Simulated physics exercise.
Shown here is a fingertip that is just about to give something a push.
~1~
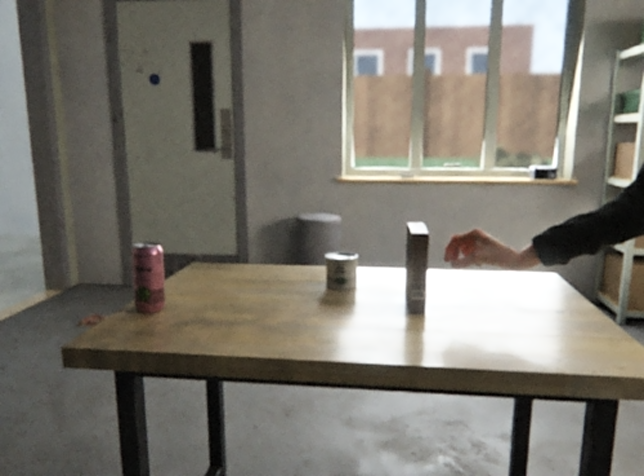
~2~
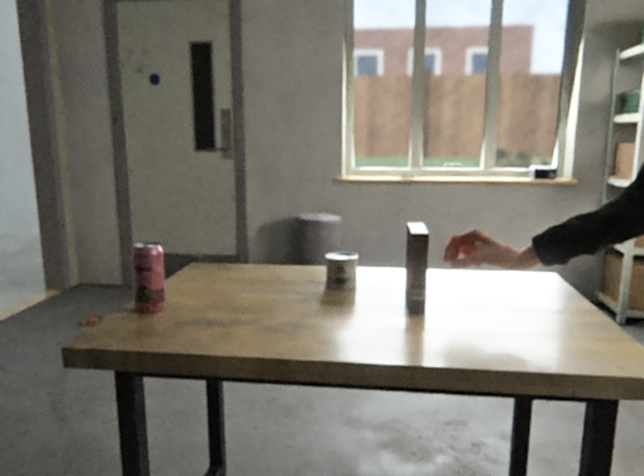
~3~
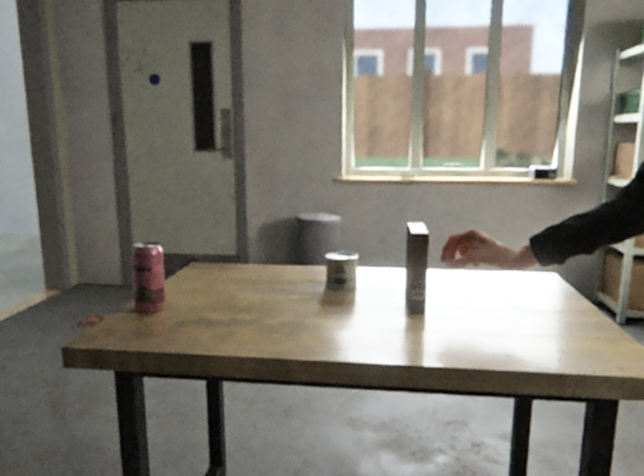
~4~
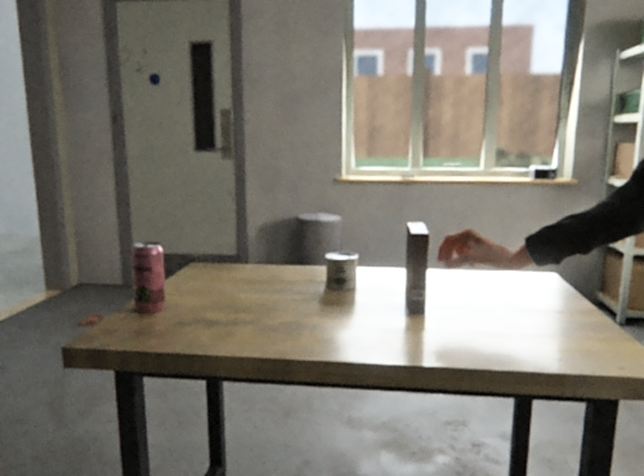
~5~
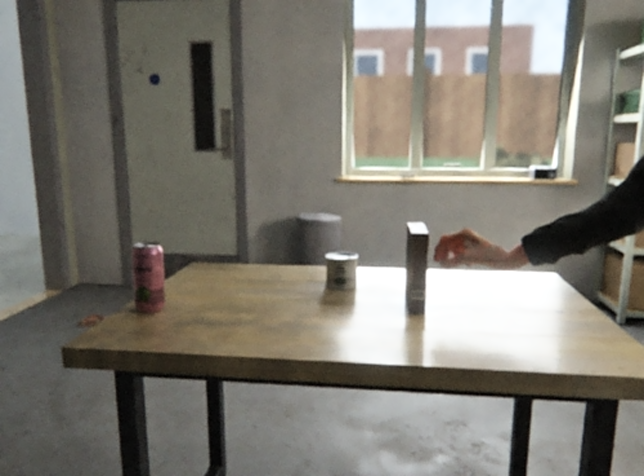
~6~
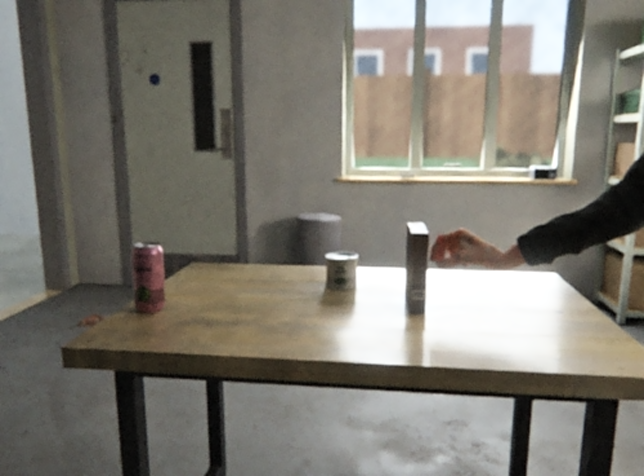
A hand moves slightly left toward an upright box on a table with two cans.
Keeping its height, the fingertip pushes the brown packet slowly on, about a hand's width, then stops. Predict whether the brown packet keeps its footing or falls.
After all that, it's down, basically.
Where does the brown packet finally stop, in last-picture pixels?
Near (360, 295).
Then, 0.60 s past the last view, brown packet rocked 34° from its first pose near (392, 268).
Then, 0.80 s past the last view, brown packet on its side near (361, 290).
Finally, down or leaning hard on the table, brown packet. Final places as the last picture's camera would see them, brown packet near (359, 295).
